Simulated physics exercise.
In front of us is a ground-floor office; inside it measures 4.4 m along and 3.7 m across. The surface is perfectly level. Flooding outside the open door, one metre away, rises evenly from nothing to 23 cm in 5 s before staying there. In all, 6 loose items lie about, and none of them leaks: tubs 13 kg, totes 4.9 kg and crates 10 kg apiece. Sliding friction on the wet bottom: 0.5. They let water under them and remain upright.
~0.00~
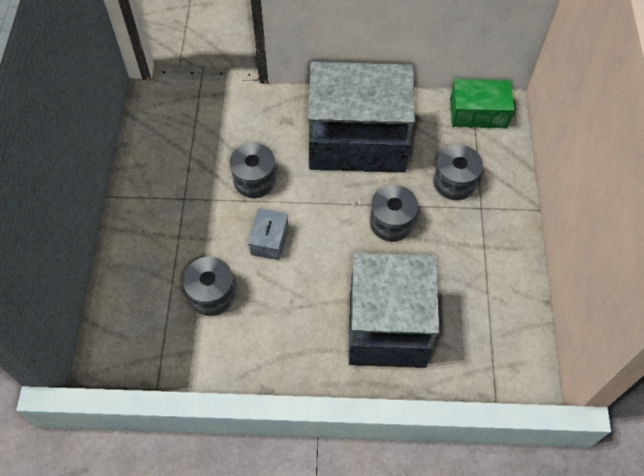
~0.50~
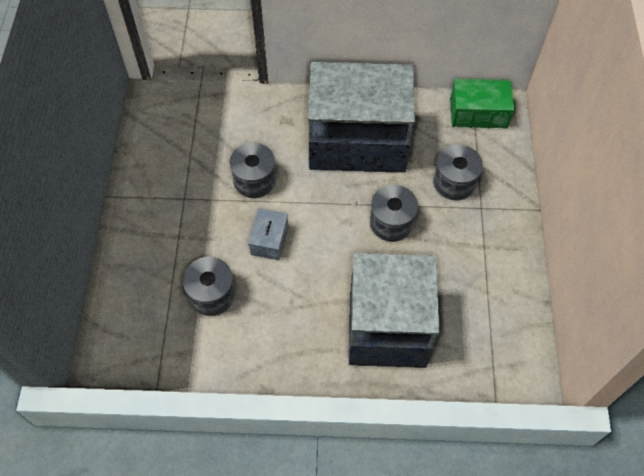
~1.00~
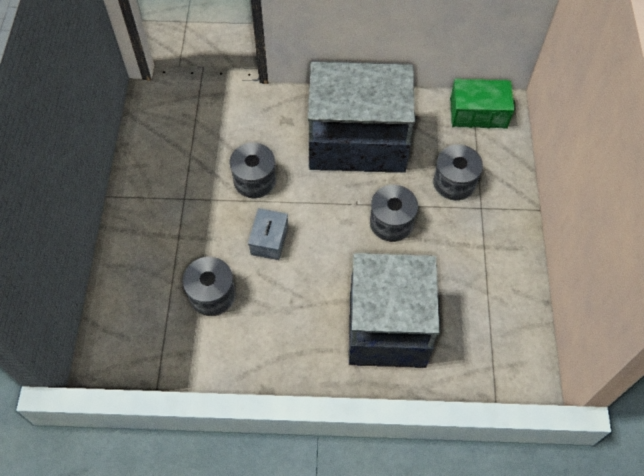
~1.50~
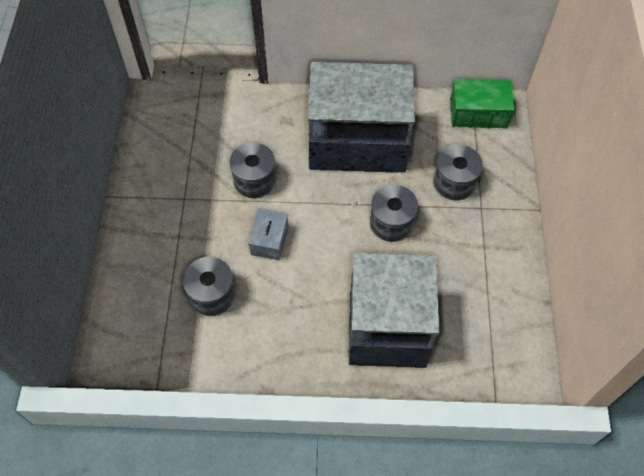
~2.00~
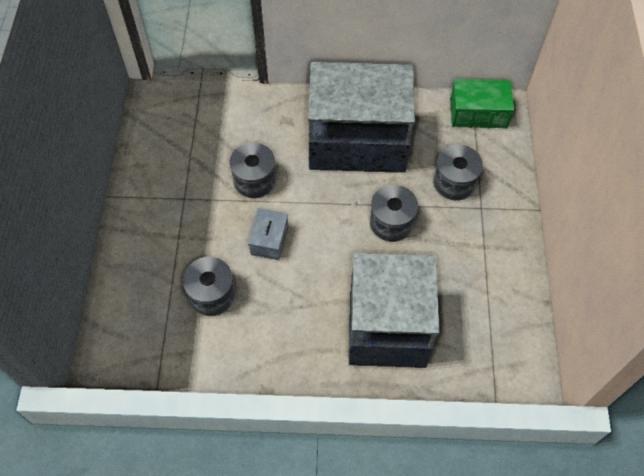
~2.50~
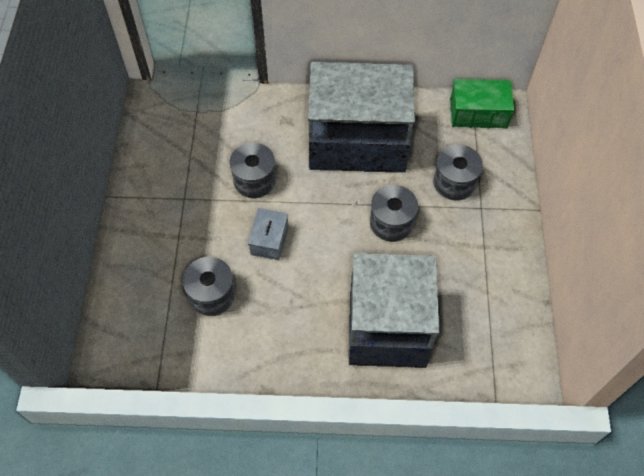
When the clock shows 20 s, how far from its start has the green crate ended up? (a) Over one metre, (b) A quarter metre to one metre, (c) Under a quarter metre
b, A quarter metre to one metre.
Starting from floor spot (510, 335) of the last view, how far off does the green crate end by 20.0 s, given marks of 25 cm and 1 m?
So it budges only slightly.
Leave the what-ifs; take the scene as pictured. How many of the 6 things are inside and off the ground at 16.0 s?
I count 6.
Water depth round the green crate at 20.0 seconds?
Roughly 18 cm at that moment.
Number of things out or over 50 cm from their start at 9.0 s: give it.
Answer: 3.
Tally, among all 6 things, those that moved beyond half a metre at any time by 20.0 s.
By my tally, 6.
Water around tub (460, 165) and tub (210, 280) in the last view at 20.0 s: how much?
Close to 18 and 18 centimetres.
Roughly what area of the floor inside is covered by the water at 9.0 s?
About 14 m2 is covered.
After 4.0 s the green crate is near (484, 94), 0.0 m from its start, aground; 0 afloat.
After 9.0 s the green crate is near (484, 94), 0.0 m from its start, aground; 3 afloat.
After 16.0 s the green crate is near (433, 84), 0.5 m from its start, afloat; 6 afloat.
After 20.0 s the green crate is near (434, 81), 0.5 m from its start, afloat; 6 afloat.
